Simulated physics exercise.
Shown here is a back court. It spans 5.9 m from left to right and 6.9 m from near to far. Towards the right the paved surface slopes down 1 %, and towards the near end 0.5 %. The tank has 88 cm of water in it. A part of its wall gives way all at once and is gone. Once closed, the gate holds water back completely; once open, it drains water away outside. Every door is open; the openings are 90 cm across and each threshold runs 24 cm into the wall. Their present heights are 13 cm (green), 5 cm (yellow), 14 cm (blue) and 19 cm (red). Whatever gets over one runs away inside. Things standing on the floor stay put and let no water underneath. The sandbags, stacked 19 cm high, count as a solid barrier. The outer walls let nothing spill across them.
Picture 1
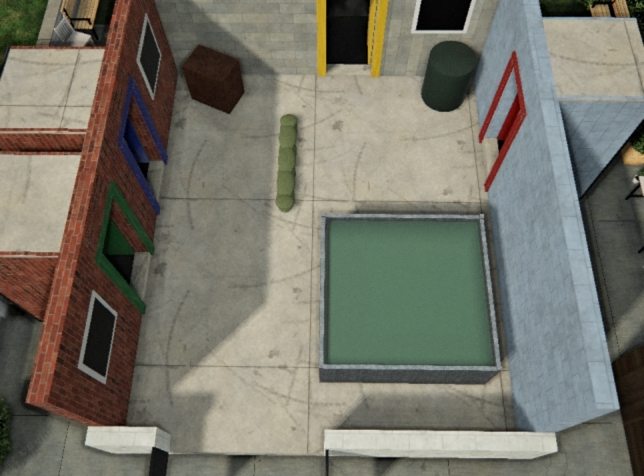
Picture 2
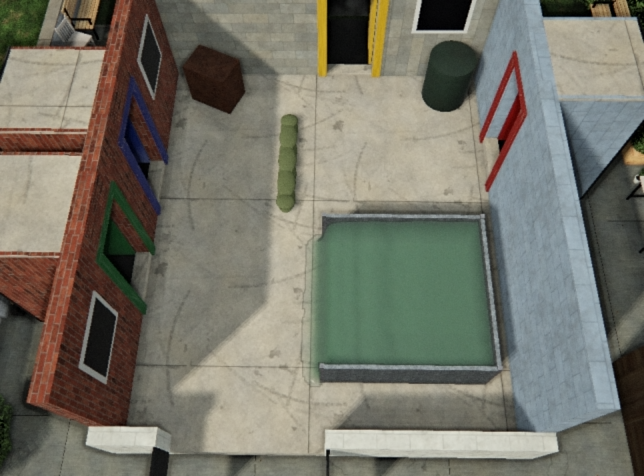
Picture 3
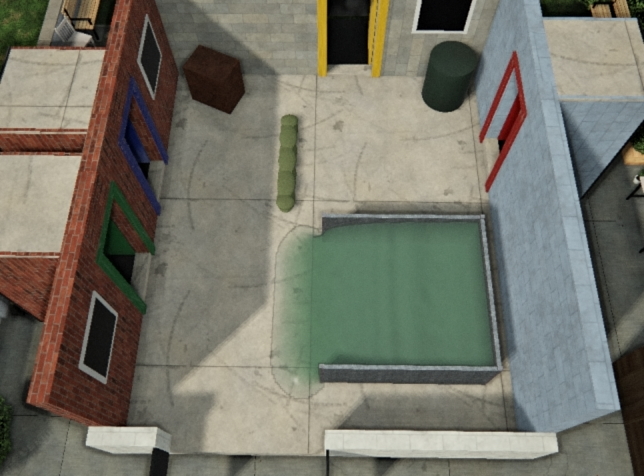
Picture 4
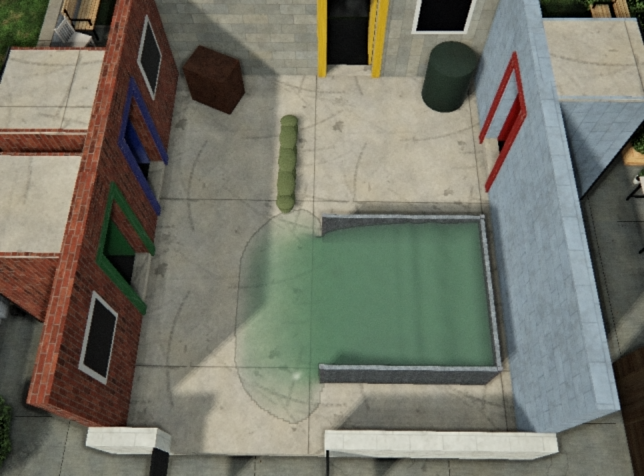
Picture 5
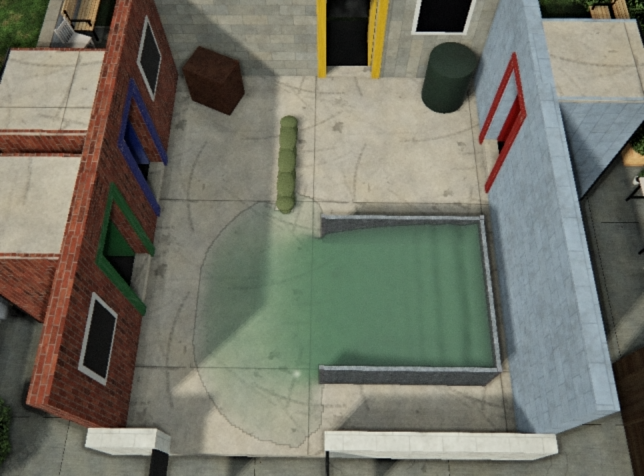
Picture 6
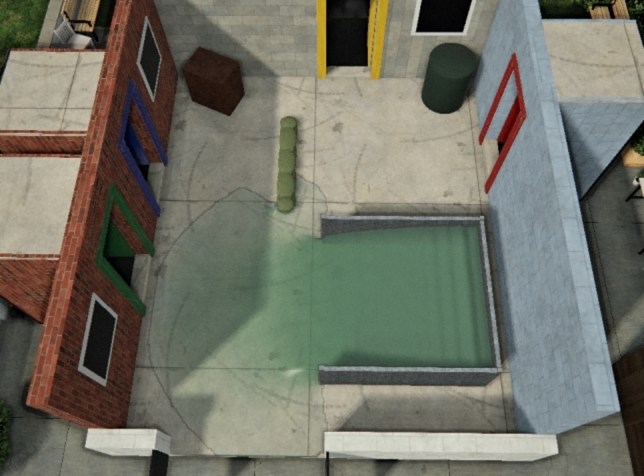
Green-tinted water sits still in a walled tank in a paved courtyard between brick and pale blue walls. The tank's left side vanishes and the water pours out leftward, fanning over the paving in a widening, thinning sheet that reaches the foot of the green sandbag row and spreads nearer the brick wall.
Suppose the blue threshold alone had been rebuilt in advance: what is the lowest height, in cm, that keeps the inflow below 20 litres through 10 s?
About 23 cm.
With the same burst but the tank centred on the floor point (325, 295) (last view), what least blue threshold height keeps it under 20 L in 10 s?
Then roughly 23 cm.
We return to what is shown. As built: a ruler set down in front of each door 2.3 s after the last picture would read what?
At the green door the depth is 35 cm, at yellow 1 cm, at blue 24 cm and at red 0 cm.
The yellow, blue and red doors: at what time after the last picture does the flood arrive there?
Arrival times - yellow: 2.4 s; blue: 0.3 s; red: 5.0 s.
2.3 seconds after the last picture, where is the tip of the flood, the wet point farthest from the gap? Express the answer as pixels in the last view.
Near pixel (179, 77).
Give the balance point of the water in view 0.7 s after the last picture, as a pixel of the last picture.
About (327, 310).
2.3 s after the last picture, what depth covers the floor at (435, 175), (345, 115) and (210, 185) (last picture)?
About 0, 0 and 14 cm.
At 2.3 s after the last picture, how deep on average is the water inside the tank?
The average depth is some 21 cm.
Then, 0.7 s after the last picture water covers 40 % of the floor, deepest (52 cm) near (126, 436); 21 cm at the blue door, 1 litre in over its 14 cm threshold.
Then, 2.3 s after the last picture water covers 45 % of the floor, deepest (39 cm) near (179, 77); 24 cm at the blue door, 74 litres in over its 14 cm threshold.
Then, 9.3 s after the last picture water covers 90 % of the floor, deepest (17 cm) near (510, 441); 8 cm at the blue door, 101 litres in over its 14 cm threshold.
At the blue door as built, the water peaked near 29 cm, 1.5 s after the last picture.
With a threshold of 20 cm, 38 litres would have come in within the 10 s; with 27.5 cm, 5 litres. So under 20 litres takes about 23 cm.
